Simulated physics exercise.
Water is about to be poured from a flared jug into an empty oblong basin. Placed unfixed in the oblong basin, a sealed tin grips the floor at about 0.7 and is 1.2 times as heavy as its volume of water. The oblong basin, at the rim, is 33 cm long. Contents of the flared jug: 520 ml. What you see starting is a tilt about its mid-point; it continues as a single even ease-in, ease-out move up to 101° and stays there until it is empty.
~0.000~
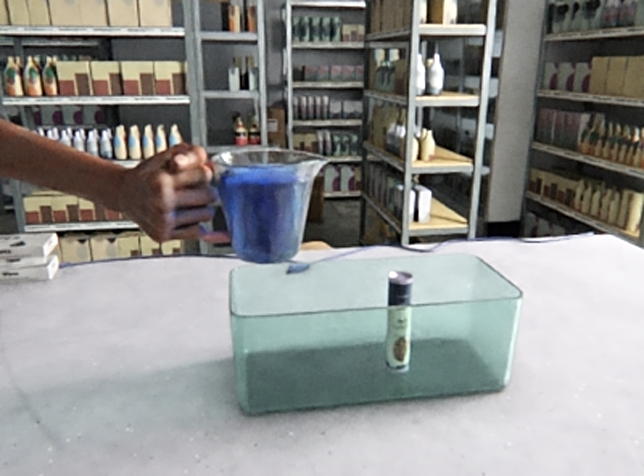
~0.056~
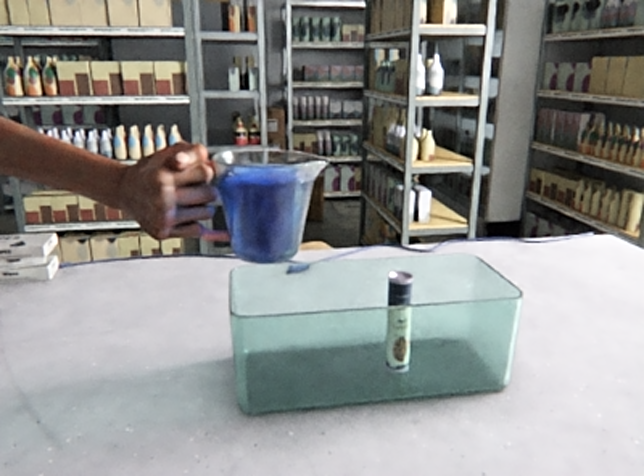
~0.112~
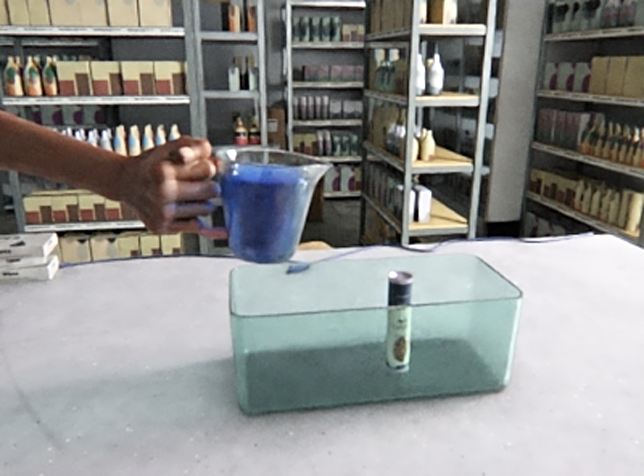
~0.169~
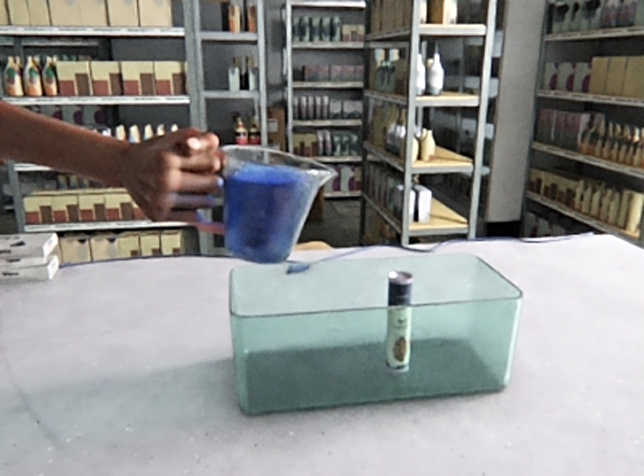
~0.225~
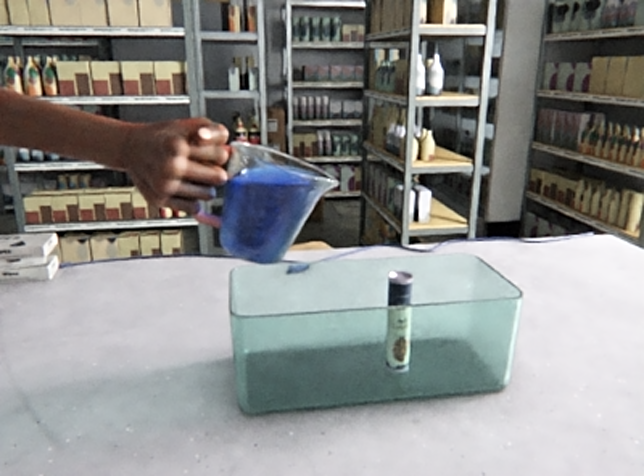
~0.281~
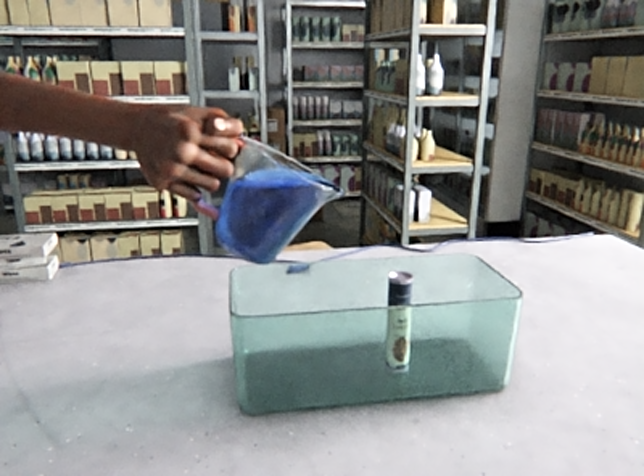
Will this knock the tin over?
No, it stays on its base.
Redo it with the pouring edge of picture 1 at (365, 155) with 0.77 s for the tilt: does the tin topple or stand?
After that, the tin overturns.
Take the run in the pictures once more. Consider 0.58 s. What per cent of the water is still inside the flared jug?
Still held: Roughly 50 % of the total.
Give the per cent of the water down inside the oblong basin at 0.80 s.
I reckon close to 86 per cent.
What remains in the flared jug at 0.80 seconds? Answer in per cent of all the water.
Close to 8 in a hundred.
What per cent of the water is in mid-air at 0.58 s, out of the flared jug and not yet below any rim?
Roughly 18 percent.
Then, 0.58 s in, the tilt is 86° and 50 per cent is still to pour; the tin stands where it began.
Then, 0.80 s in, the tilt is 101° and 8 per cent is still to pour; the tin stands where it began.
Then, 1.02 s in, the tilt is 101° and 0 per cent is still to pour; the tin stands where it began.
Then, 1.27 s in, the tilt is 101° and 0 per cent is still to pour; the tin stands where it began.
Finally, the tin stands where it began.
